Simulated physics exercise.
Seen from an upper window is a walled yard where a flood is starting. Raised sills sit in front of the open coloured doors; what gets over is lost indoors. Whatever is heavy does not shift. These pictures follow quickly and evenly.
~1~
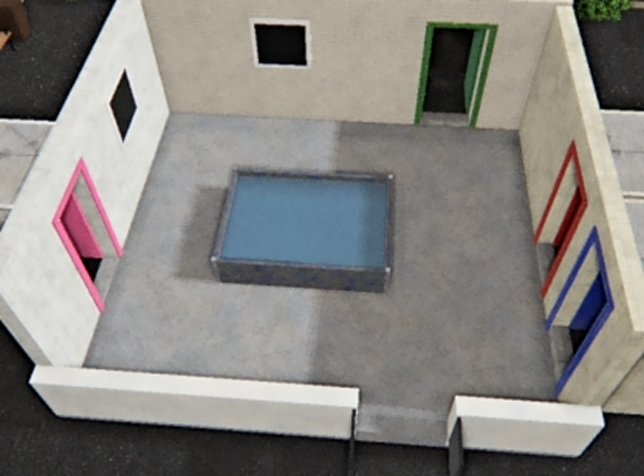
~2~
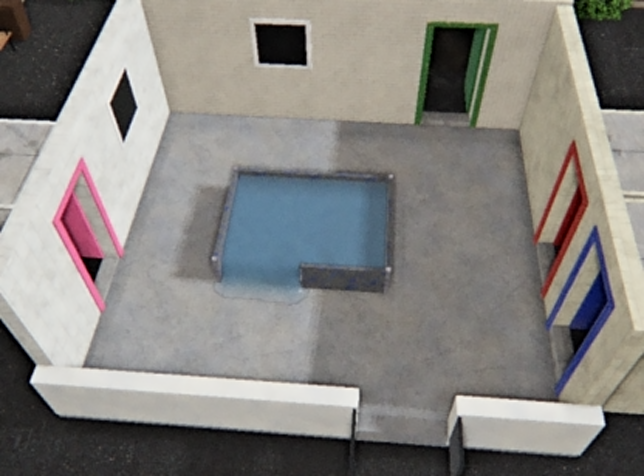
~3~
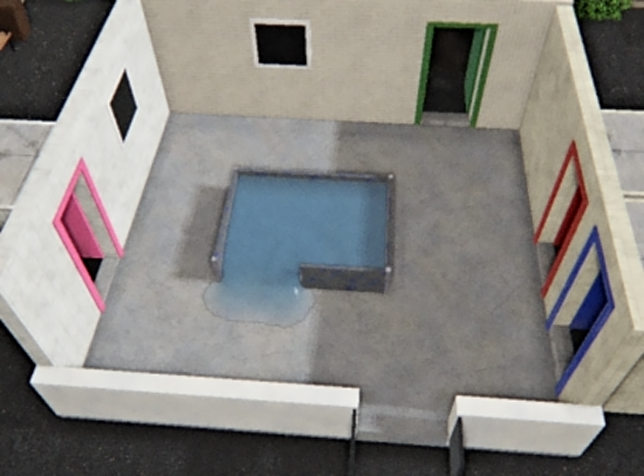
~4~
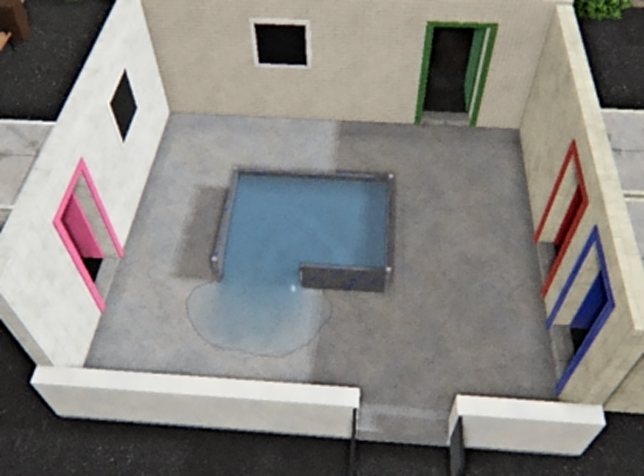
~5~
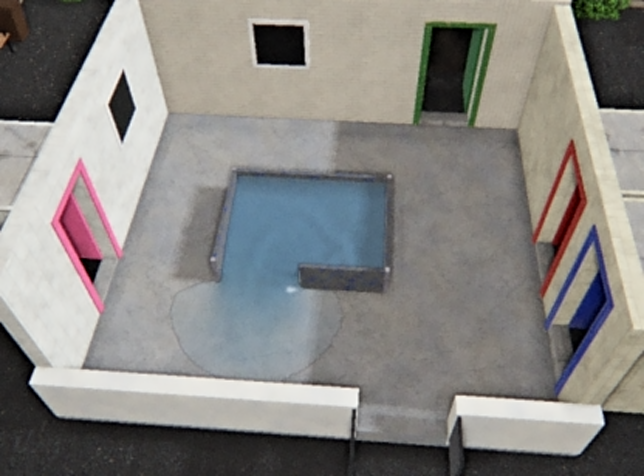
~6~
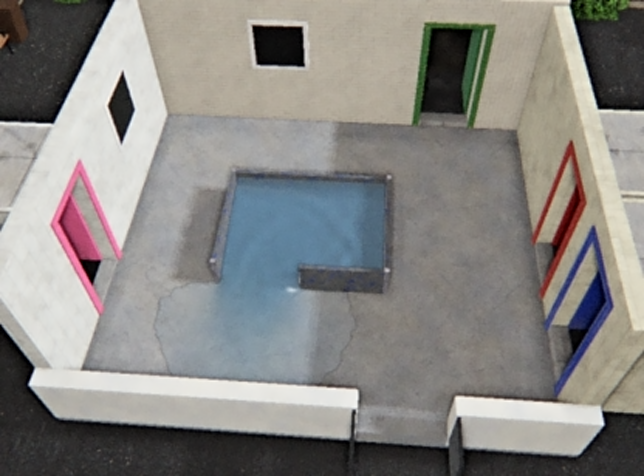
In a walled yard with pink, green, red and blue door surrounds, a raised tank of blue water sits whole and still. A gap opens at the left of its front side, and water pours out, spreading across the grey floor in a widening, rounded pool toward the low front wall.
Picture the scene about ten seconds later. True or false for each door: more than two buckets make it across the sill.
Green door: False; blue door: False; pink door: True; red door: False.
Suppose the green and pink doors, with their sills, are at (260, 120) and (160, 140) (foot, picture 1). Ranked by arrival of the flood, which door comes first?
The first to get wet is the one in blue.
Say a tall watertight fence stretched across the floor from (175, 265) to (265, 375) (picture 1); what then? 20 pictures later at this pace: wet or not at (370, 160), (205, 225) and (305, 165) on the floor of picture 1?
Taking the points in turn, they are high and dry, inundated and high and dry.
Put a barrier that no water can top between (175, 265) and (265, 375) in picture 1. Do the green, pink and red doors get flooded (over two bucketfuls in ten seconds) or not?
The green door remains below, the pink door remains below and the red door remains below.
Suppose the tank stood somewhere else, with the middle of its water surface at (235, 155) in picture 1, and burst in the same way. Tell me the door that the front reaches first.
Note: The one in pink.
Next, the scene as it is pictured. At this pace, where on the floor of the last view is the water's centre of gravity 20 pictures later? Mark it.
My guess is about (272, 295).
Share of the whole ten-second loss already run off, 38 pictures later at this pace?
Log: Around 60 %, estimated.
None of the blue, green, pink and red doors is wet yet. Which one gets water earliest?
Go with the pink door.
A moment on, water covers 15 % of the floor; the green door not reached, the blue door not reached, the pink door not reached, the red door not reached.
Next, water covers 20 % of the floor; the green door not reached, the blue door not reached, the pink door not reached, the red door not reached.
Then, water covers 45 % of the floor; the green door not reached, the blue door wet at the sill, nothing in, the pink door under two buckets in, the red door not reached.
Later, water covers 70 % of the floor; the green door not reached, the blue door wet at the sill, nothing in, the pink door over two buckets in, the red door wet at the sill, nothing in.
In the end, water covers 95 % of the floor; the green door wet at the sill, nothing in, the blue door wet at the sill, nothing in, the pink door over two buckets in, the red door wet at the sill, nothing in.
